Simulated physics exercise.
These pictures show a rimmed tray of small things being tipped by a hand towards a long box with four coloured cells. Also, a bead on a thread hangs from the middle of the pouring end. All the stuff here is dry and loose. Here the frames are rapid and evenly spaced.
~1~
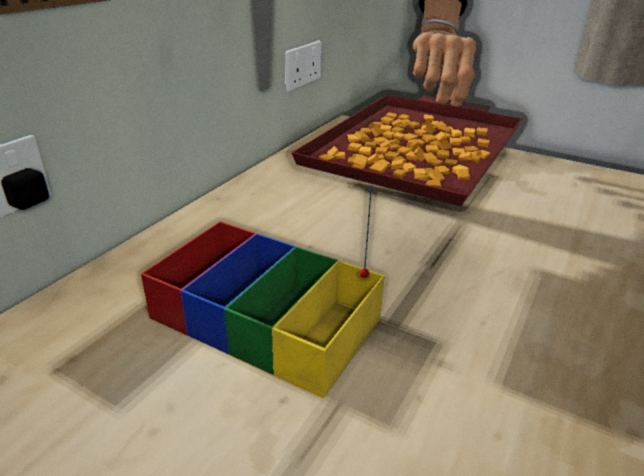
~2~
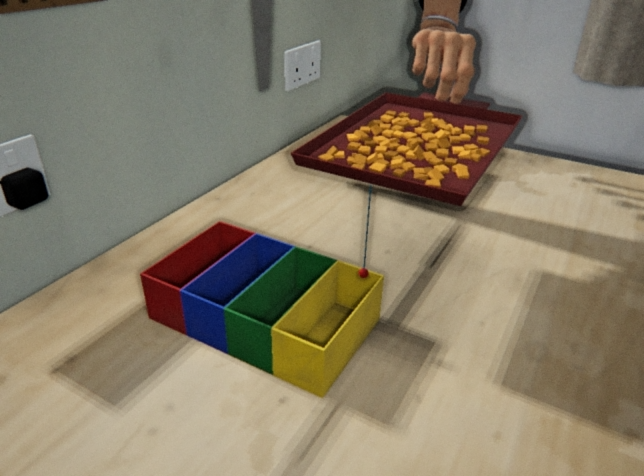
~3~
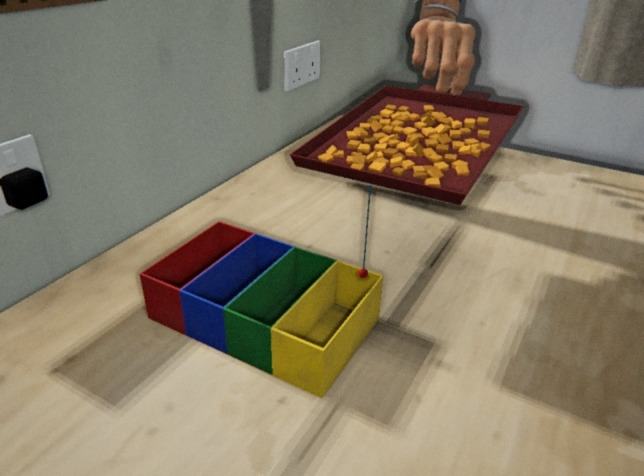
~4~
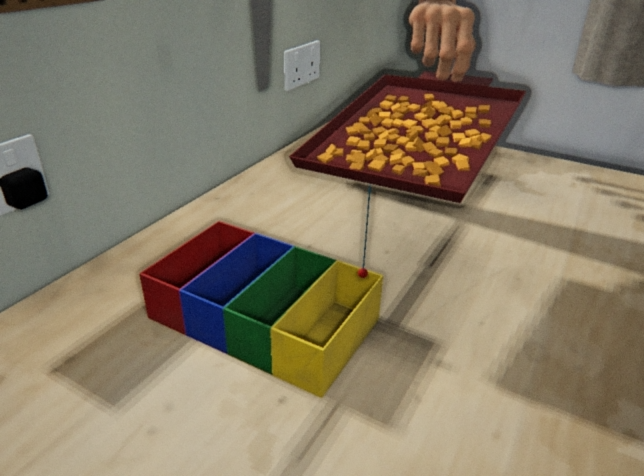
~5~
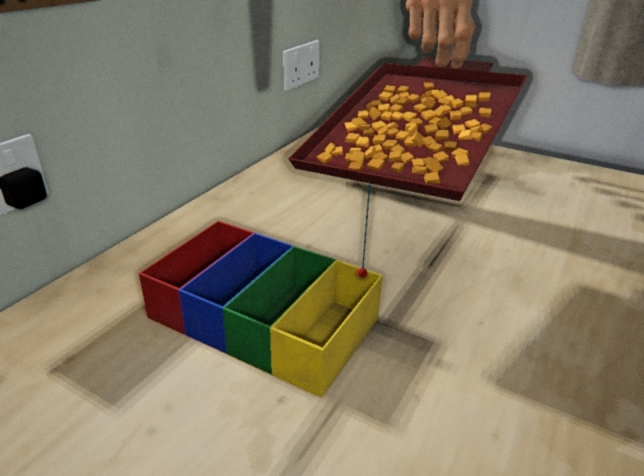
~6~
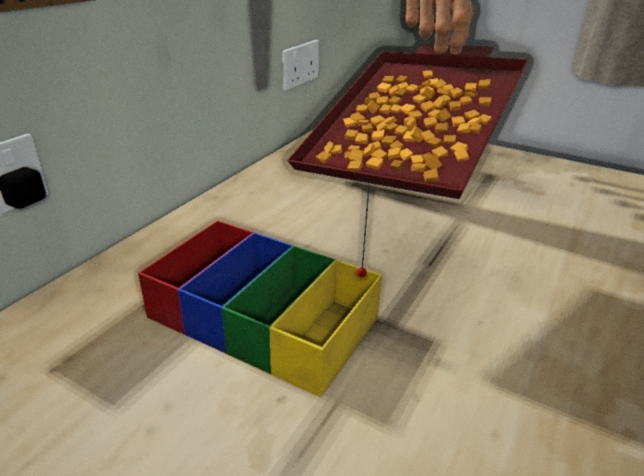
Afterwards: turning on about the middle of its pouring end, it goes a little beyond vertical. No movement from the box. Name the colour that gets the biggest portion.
Green.
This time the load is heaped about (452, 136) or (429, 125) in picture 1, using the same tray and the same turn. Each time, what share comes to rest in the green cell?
You'd see roughly 40 per cent first and roughly 60 per cent second.
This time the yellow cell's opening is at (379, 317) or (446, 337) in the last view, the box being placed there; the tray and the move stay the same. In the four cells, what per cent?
You'd get 100 per cent first and 90 per cent second.
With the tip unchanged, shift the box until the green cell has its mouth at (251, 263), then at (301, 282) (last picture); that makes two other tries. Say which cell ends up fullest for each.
That yellow cell, then green.
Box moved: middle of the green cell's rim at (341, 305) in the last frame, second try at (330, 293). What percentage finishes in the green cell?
30 and 40 in a hundred.
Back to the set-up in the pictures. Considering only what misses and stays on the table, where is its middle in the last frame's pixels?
I'd put the middle somewhere around (353, 377) in the last picture.
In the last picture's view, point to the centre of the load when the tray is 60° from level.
I'd put the middle of the pieces at roughly (355, 136).
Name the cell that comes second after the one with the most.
Second best is yellow.
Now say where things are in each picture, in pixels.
In the first frame, corners of the pouring end at (297, 152) and (463, 192), level; middle of the load at (412, 145), small crackers; bead on its thread at (364, 273); red cell at (164, 300); blue cell at (205, 318); green cell at (250, 337); yellow cell at (299, 358).
In the second frame, corners of the pouring end at (296, 152) and (463, 192), level; middle of the load at (411, 144).
In the third frame, corners of the pouring end at (295, 154) and (462, 191), tipped barely, lowest at the left corner; middle of the load at (411, 140).
In the fourth frame, corners of the pouring end at (294, 155) and (461, 190), tipped a little, lowest at the left corner; middle of the load at (411, 135).
In the fifth frame, corners of the pouring end at (293, 157) and (460, 188), tipped a little, lowest at the left corner; middle of the load at (410, 129).
In the sixth frame, corners of the pouring end at (292, 159) and (459, 187), tipped clearly, lowest at the left corner; middle of the load at (409, 123); red cell at (162, 299); blue cell at (203, 317); green cell at (247, 336); yellow cell at (296, 358).
Soon, tray tipped steeply; nearly all on the tray; a stray few falling or outside the box.
A while on, tray tipped right over; about half on the tray; a small part in the green cell; a small part in the blue cell; a stray few in the yellow cell; about a quarter falling or outside the box.
Towards the end, tray tipped past a quarter turn; about two thirds in the green cell; about a quarter in the yellow cell; a small part in the blue cell; a small part falling or outside the box.
Finally, tray tipped past a quarter turn; about two thirds in the green cell; about a quarter in the yellow cell; a small part in the blue cell; none in the red cell; a small part outside the box.
